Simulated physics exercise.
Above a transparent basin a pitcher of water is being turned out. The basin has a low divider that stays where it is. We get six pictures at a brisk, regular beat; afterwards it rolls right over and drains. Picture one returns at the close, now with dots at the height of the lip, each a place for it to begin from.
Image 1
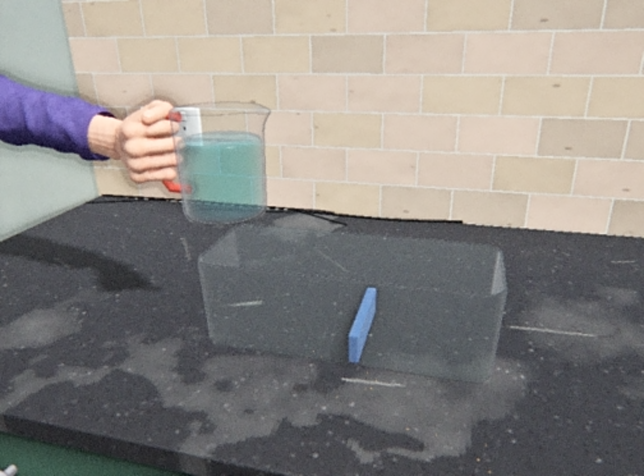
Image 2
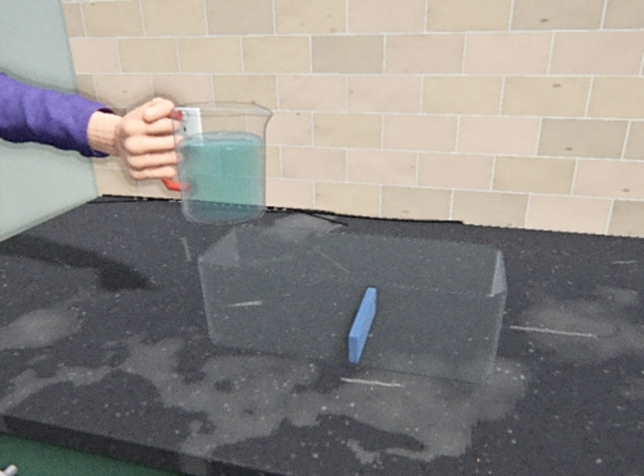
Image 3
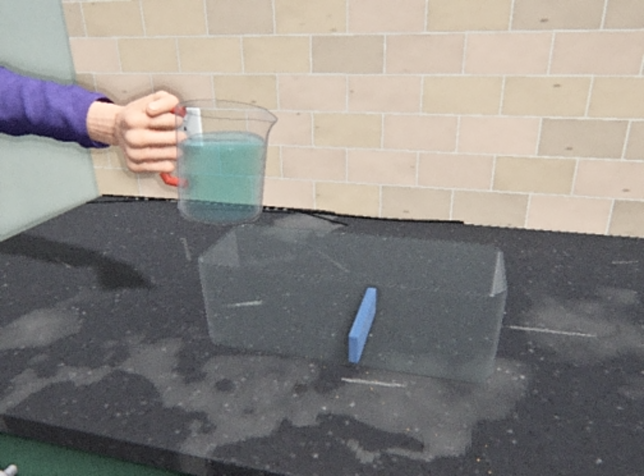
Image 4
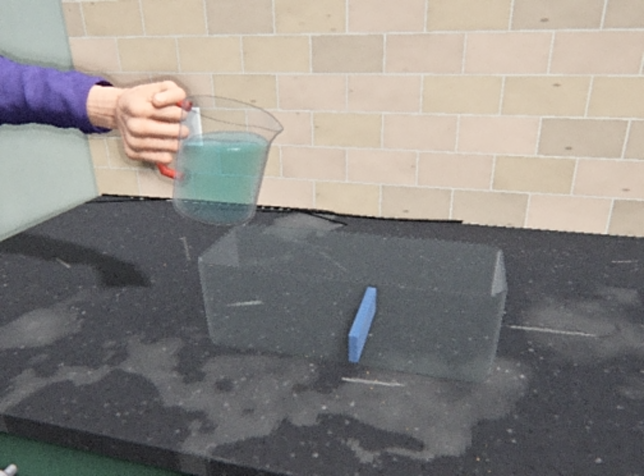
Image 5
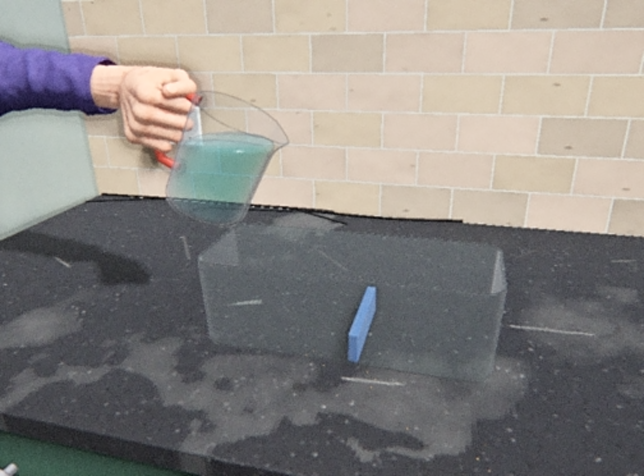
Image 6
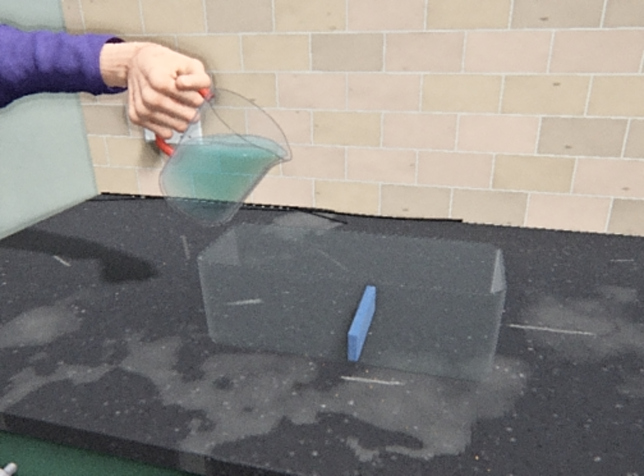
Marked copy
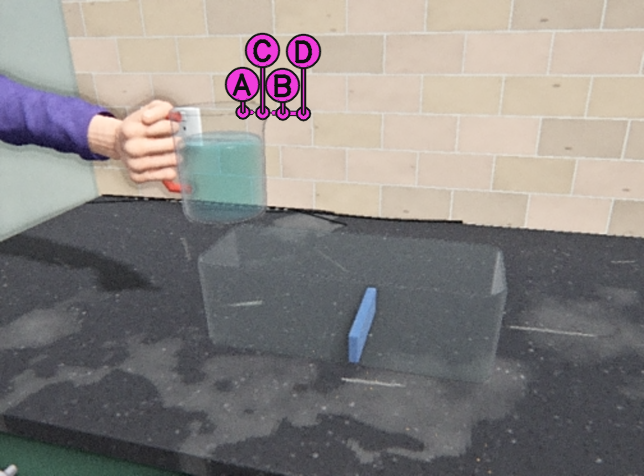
A hand in a purple sleeve held a clear pitcher of blue-green water above a transparent basin with a small blue block, then steadily tilted the pitcher to the right, its water still inside.
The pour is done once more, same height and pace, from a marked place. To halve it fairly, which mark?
Choose D.
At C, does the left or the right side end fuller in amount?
More ends on the left.
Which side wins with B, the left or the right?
The left side.
On the marked copy, A at (242, 112); B at (282, 113); C at (262, 112); D at (303, 113).
If A is chosen, about 88 % ends left of the wall and 10 % right of it.
If B is chosen, about 85 % ends left of the wall and 14 % right of it.
If C is chosen, about 91 % ends left of the wall and 7 % right of it.
If D is chosen, about 47 % ends left of the wall and 53 % right of it.
